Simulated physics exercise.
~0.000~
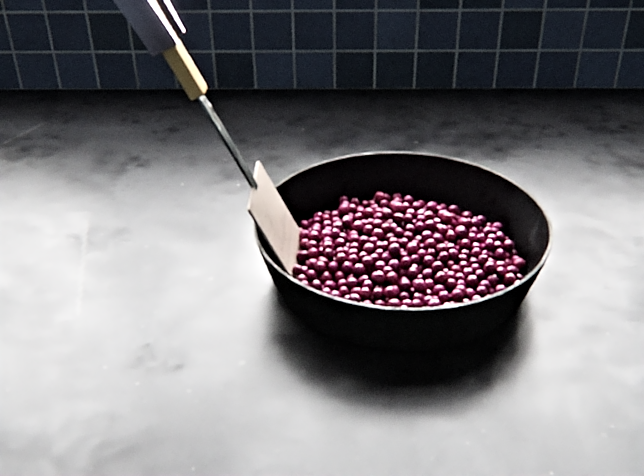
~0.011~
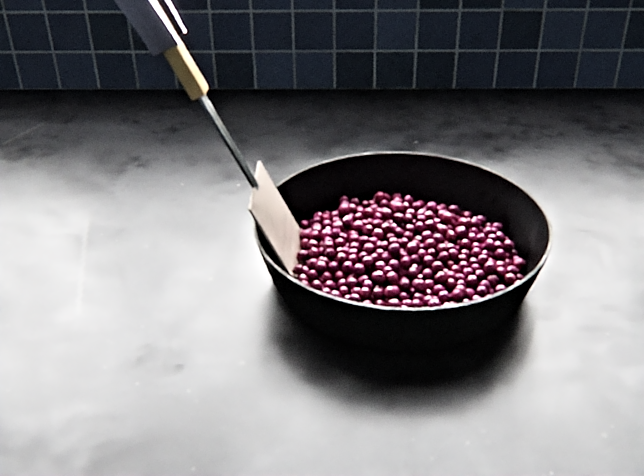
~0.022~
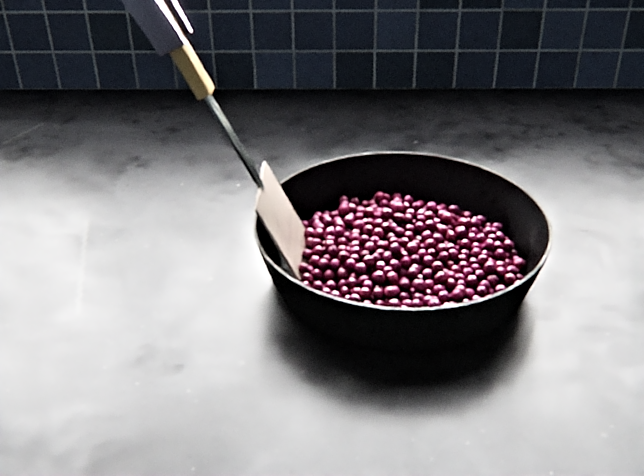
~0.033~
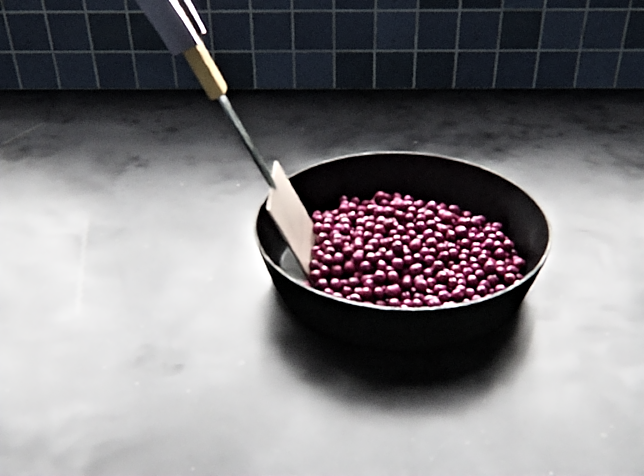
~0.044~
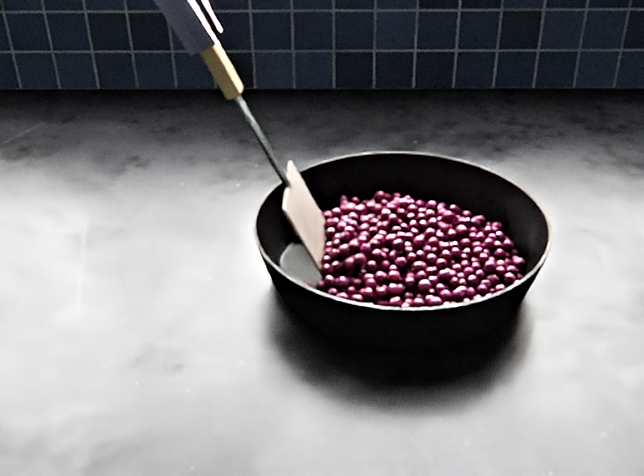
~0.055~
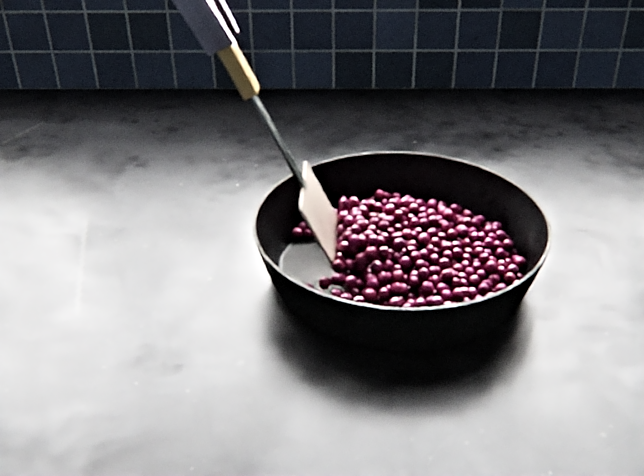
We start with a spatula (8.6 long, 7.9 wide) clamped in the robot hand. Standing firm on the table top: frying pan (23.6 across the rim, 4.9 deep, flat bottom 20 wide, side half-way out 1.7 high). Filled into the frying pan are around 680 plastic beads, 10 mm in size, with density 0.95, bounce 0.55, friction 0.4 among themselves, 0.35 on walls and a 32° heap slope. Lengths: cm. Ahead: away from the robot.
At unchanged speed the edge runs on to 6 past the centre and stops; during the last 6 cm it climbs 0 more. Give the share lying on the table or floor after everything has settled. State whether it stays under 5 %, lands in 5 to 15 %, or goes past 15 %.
It lands in 5 to 15 %.
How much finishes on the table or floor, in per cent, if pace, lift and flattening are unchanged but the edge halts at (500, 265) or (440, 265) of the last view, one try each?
First try roughly 25 percent, second roughly 5 percent.
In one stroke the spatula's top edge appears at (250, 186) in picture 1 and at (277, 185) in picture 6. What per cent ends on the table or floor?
Around 0 per cent finishes on the table or floor.
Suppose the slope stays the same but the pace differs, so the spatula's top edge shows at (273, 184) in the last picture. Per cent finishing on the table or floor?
Expect about 0 per cent there.
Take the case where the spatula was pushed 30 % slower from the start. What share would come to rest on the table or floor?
Some 5 in a hundred.
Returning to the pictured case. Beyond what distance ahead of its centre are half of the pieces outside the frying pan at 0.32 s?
I reckon roughly 20 centimetres.
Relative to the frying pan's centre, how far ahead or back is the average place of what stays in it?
About 4.0 cm ahead.
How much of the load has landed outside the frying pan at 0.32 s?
Share at that moment: About 10 %.
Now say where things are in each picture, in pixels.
Spatula top edge at (253, 184), sloping 65°; upper third of the load around (393, 251), from x 290 to 520, top at y 195; 676 in the frying pan, in the first frame.
Spatula top edge at (254, 184), sloping 65°; upper third of the load around (393, 252), from x 290 to 520, top at y 195, in the second frame.
Spatula top edge at (260, 184), sloping 65°; upper third of the load around (390, 252), from x 290 to 520, top at y 195, in the third frame.
Spatula top edge at (272, 184), sloping 65°; upper third of the load around (382, 249), from x 290 to 520, top at y 195, in the fourth frame.
Spatula top edge at (287, 184), sloping 65°; upper third of the load around (384, 247), from x 290 to 520, top at y 195, in the fifth frame.
Spatula top edge at (303, 184), sloping 65°; upper third of the load around (387, 243), from x 290 to 520, top at y 195; 676 in the frying pan, in the sixth frame.
By 0.08 s, sloping 65°, highest piece 7 above the table; 676 in the frying pan.
By 0.11 s, sloping 65°, highest piece 8 above the table; 676 in the frying pan.
By 0.32 s, sloping 65°, highest piece 6 above the table; 608 in the frying pan, 64 on the table or floor, 4 on the blade or in flight.
By 1.37 s, sloping 65°, highest piece 5 above the table; 608 in the frying pan, 68 on the table or floor.
Final count, 608 in the frying pan, 68 on the table or floor. That is 10 % on the table or floor.
